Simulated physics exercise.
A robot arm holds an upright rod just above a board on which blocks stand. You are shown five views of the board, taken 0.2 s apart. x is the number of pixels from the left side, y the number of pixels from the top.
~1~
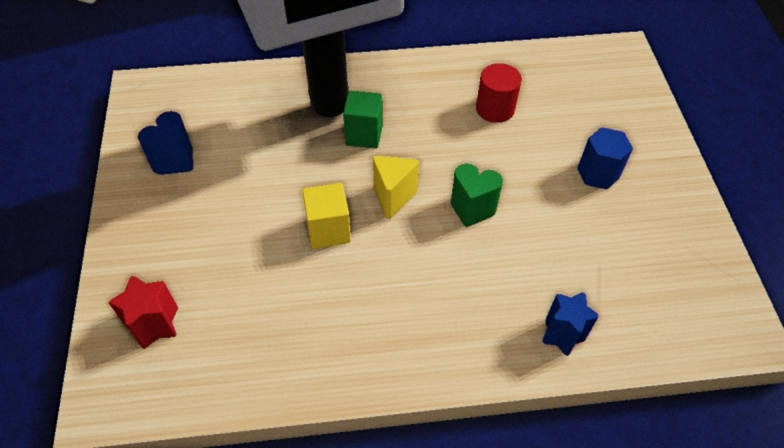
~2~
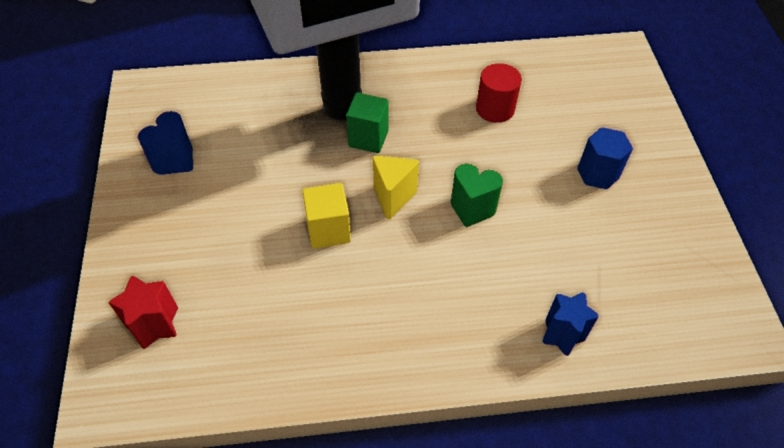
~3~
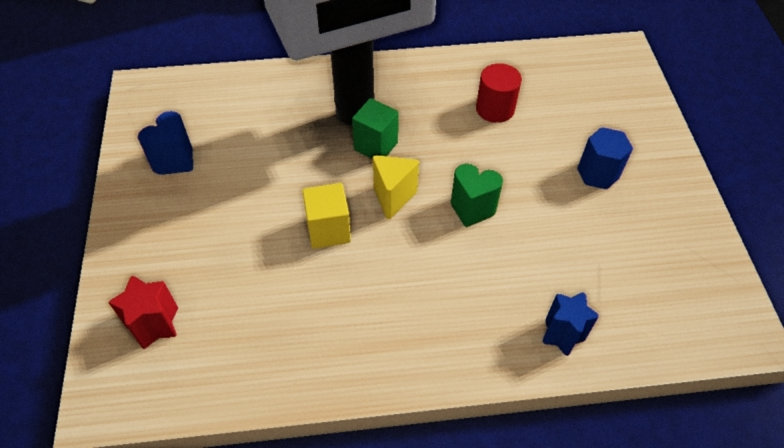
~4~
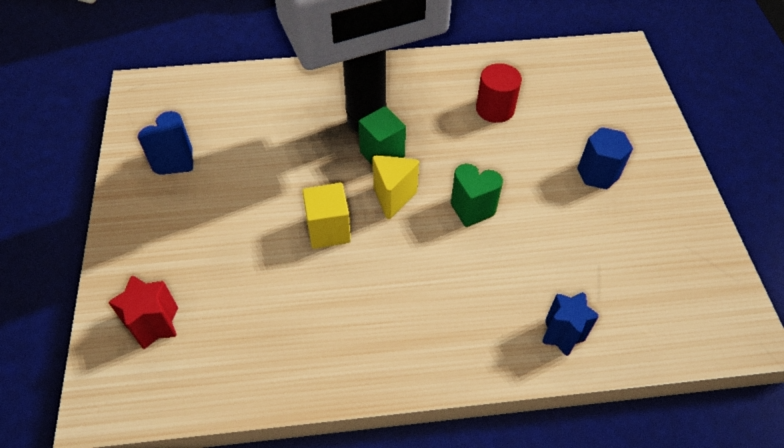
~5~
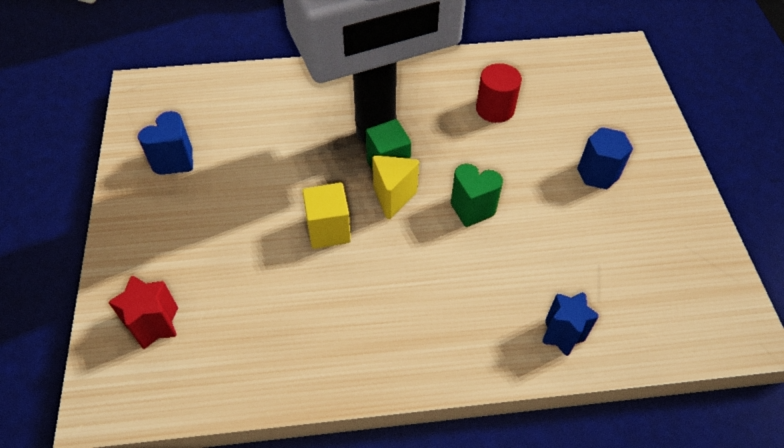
On a wooden board scattered with colored blocks, a robot arm's dark rod pushed the green cube right and toward the viewer, bringing it close behind the yellow triangle while the other blocks stayed put.
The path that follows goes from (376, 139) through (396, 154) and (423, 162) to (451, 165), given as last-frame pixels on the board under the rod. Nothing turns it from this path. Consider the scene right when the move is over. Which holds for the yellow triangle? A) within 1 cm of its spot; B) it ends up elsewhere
B.
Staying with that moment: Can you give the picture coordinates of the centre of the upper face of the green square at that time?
Around pixel (406, 159).
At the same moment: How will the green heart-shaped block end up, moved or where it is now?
The answer is that it remains undisturbed.
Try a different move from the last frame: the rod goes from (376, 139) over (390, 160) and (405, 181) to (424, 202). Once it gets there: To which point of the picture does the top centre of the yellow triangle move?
(402, 233)
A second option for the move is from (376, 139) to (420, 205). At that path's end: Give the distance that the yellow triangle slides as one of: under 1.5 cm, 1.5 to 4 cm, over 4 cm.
The answer here is over 4 cm.
On the path given first. Halfway along, rod (411, 153); green square (406, 159), turned 40° clockwise; yellow triangle (396, 185).
At the end, rod (452, 158); green square (406, 159), turned 40° clockwise; yellow triangle (396, 185); green heart-shaped block still.
